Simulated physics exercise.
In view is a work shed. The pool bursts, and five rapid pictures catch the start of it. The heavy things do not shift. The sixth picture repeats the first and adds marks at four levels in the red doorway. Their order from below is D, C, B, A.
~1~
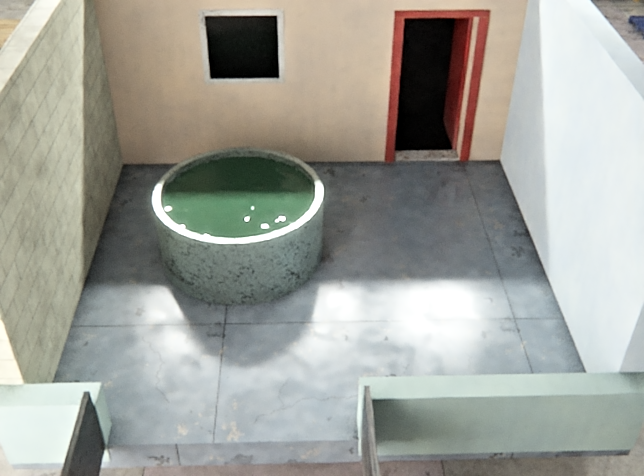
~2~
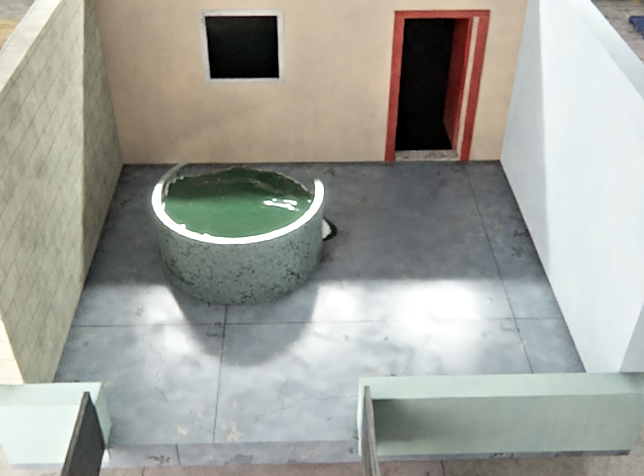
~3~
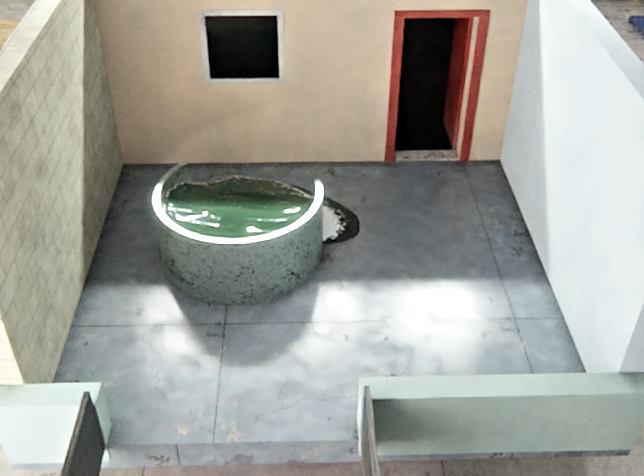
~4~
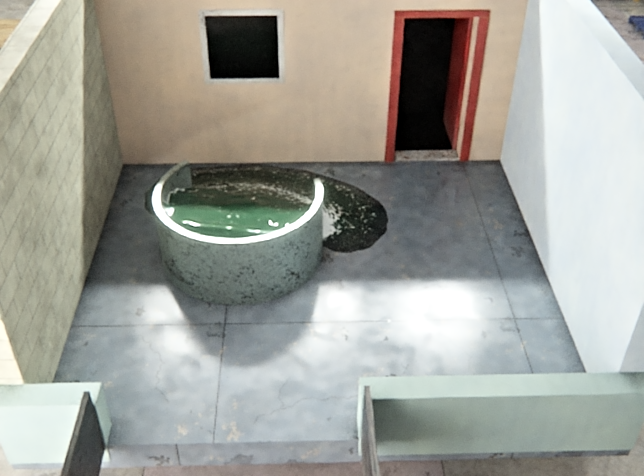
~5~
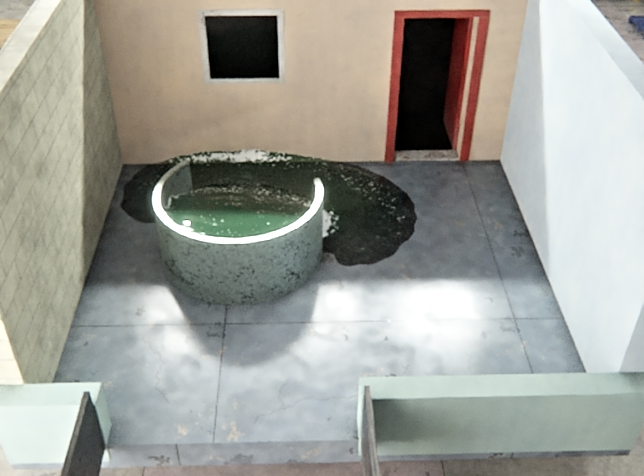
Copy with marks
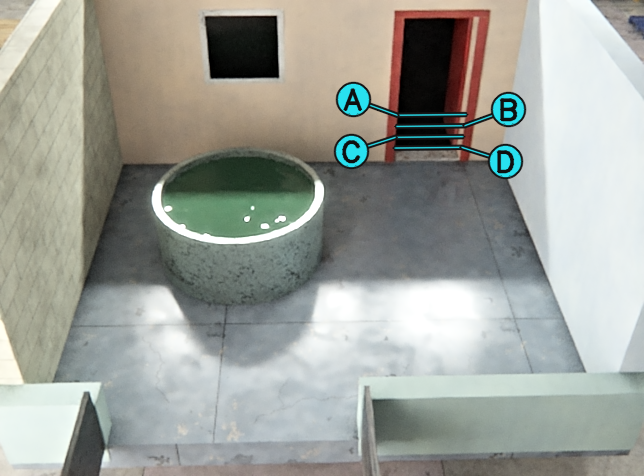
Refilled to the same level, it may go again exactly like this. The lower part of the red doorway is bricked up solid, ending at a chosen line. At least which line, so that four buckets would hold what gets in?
That is height D.
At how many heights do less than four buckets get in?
All of them.
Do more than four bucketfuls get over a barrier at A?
No.
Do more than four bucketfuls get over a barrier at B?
No, that is safe.
On the marked copy, A at (431, 114); B at (430, 126); C at (429, 136); D at (428, 147); from the bottom up D, C, B, A.
With A, nothing gets over.
With B, nothing gets over.
With C, nothing gets over.
With D, a splash gets over, under a bucket.
